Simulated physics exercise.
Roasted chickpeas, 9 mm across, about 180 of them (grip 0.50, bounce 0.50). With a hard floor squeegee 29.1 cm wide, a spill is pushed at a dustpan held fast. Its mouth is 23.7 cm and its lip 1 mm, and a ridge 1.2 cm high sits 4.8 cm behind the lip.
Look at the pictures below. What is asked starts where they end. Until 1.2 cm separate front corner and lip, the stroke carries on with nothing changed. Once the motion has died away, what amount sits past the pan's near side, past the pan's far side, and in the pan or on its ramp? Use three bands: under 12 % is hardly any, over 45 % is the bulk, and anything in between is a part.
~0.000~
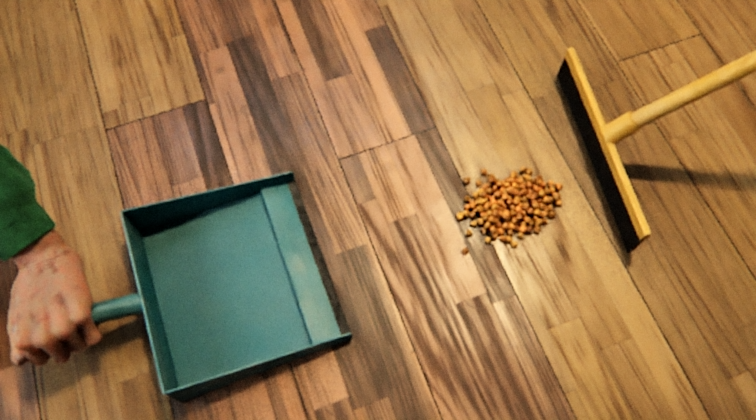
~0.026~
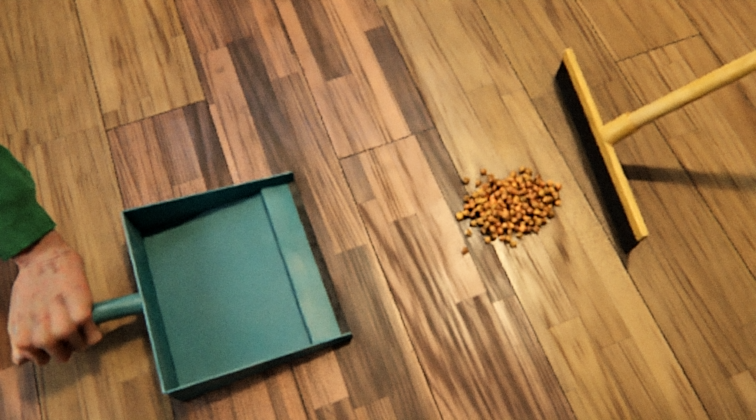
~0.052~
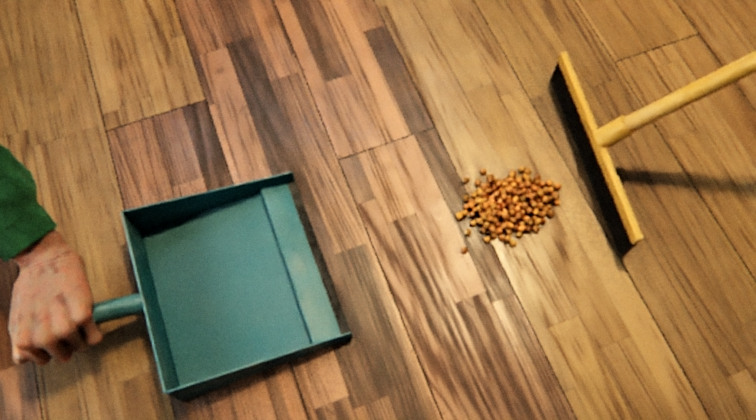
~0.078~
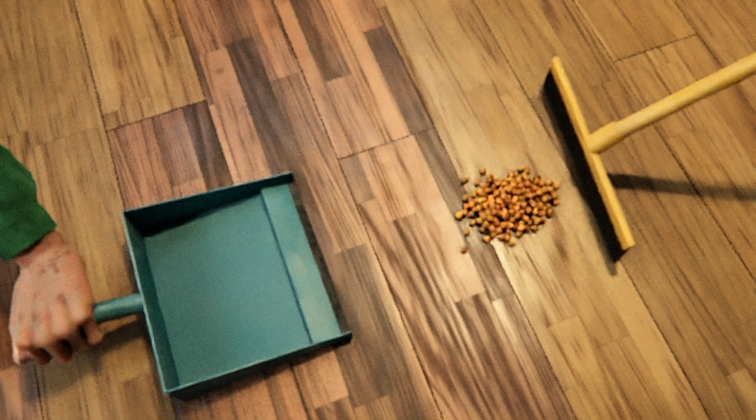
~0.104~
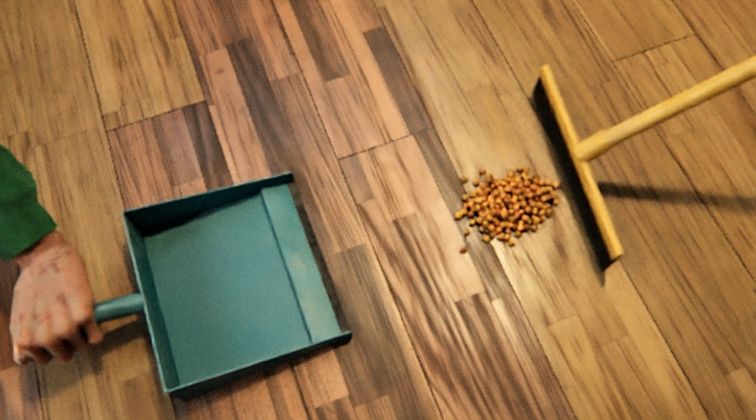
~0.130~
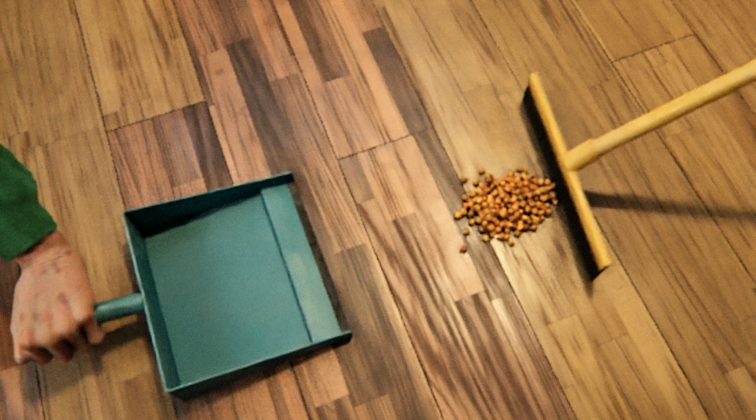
Near side: A part, far side: Hardly any, pan: A part.
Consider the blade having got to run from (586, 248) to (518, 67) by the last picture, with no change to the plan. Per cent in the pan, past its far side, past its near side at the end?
Pan: 50, far side: 5, near side: 5.
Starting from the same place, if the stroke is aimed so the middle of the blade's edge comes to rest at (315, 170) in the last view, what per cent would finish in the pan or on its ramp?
Close to 45 in a hundred.
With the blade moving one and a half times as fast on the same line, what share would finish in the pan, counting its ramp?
It would be near 45 per cent.
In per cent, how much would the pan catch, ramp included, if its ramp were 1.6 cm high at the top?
Around 20 per cent.
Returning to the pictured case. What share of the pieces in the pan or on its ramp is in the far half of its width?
About 10 %.
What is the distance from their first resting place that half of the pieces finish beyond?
26 cm, roughly.
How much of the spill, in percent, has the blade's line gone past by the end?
Roughly 5 in a hundred.
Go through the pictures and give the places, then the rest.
Blade from (644, 235) to (569, 55), moved 0.0 cm, 0 of the pieces shifted so far; middle of the pieces at (509, 205); pan at (228, 288), in the first picture.
Blade from (641, 236) to (567, 56), moved 0.3 cm, 0 of the pieces shifted so far; middle of the pieces at (508, 205), in the second picture.
Blade from (636, 240) to (562, 59), moved 1.1 cm, 0 of the pieces shifted so far; middle of the pieces at (508, 204), in the third picture.
Blade from (627, 246) to (554, 65), moved 2.6 cm, 0 of the pieces shifted so far; middle of the pieces at (507, 204), in the fourth picture.
Blade from (616, 255) to (544, 72), moved 4.6 cm, 0 of the pieces shifted so far; middle of the pieces at (507, 204), in the fifth picture.
Blade from (604, 265) to (532, 81), moved 6.8 cm, 1 of the pieces shifted so far; middle of the pieces at (506, 203); pan at (228, 287). Its pace works out near 0.84 m/s, heading 20 degrees towards the viewer's side, in the sixth picture.
After 0.33 s, middle of the blade 18 cm from the lip; 0 % over the lip, far side 0 %, near side 5 %.
After 0.46 s, middle of the blade 8 cm from the lip; 0 % over the lip, far side 0 %, near side 15 %.
Then, at 0.72 s, middle of the blade 3 cm from the lip; 25 % over the lip, far side 0 %, near side 25 %.
At rest (1.2 s), near side 25 %, far side 0 %, pan 20 %, in front of the lip or behind the blade 55 %.
